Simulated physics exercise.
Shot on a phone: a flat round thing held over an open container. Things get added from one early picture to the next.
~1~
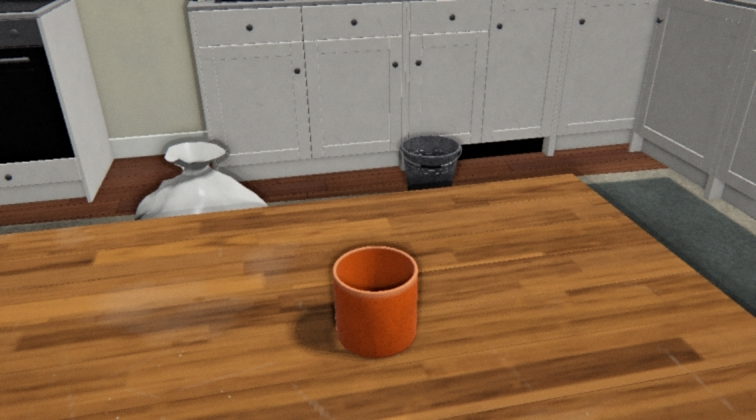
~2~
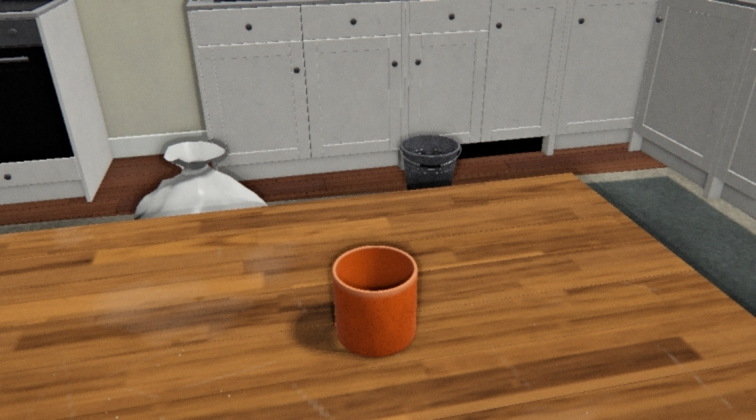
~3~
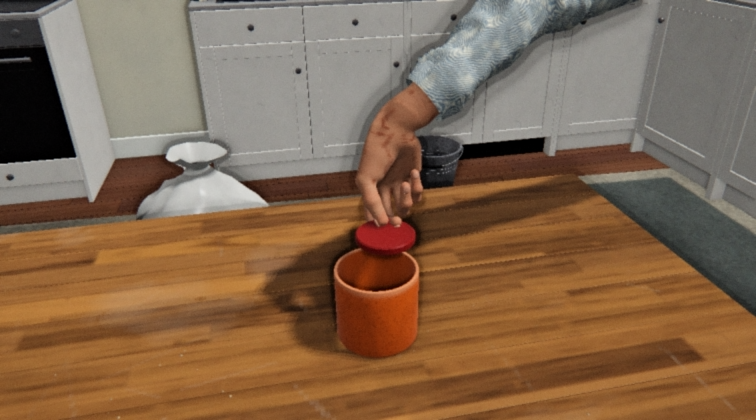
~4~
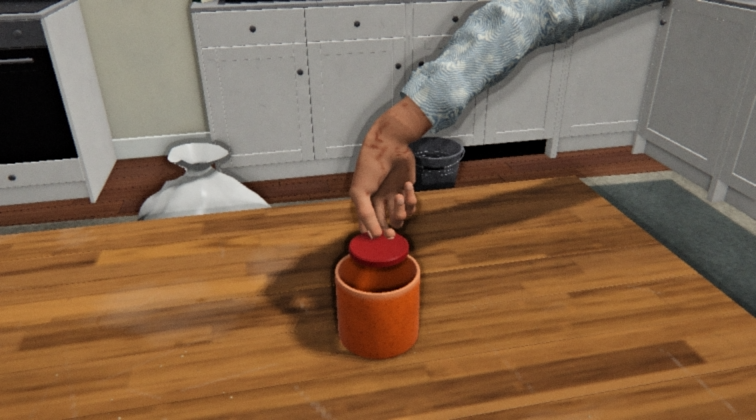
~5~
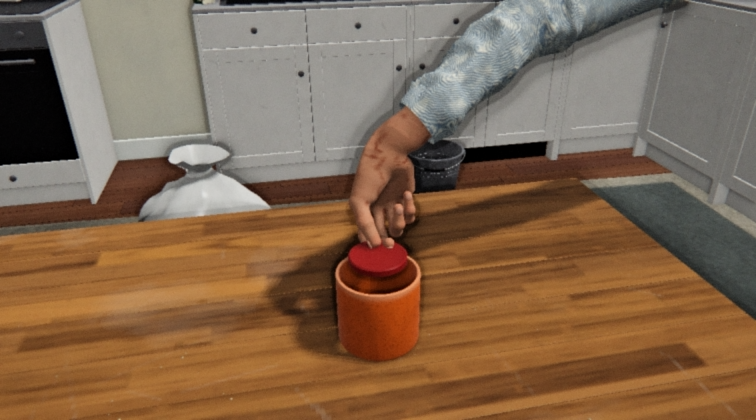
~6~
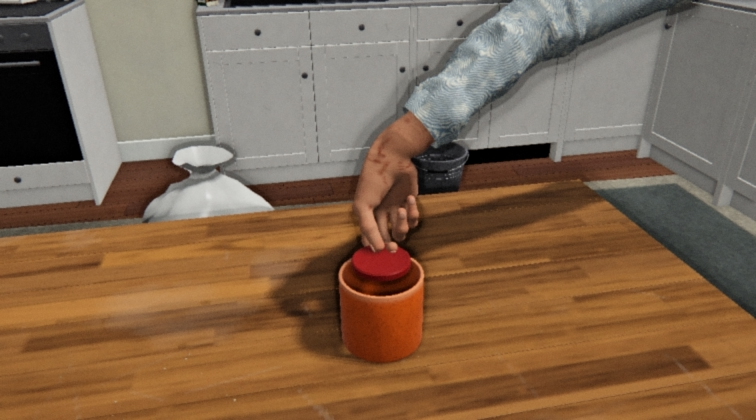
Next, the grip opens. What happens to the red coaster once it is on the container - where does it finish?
It ends up inside the container.
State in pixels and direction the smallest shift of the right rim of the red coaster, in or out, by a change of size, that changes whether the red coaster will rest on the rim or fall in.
You'd have to slide it 8 pixels to the right.
Then, 0.20 s later than the last frame, red coaster fallen near (382, 331).
When it is over, the red coaster falls in, near (382, 331).
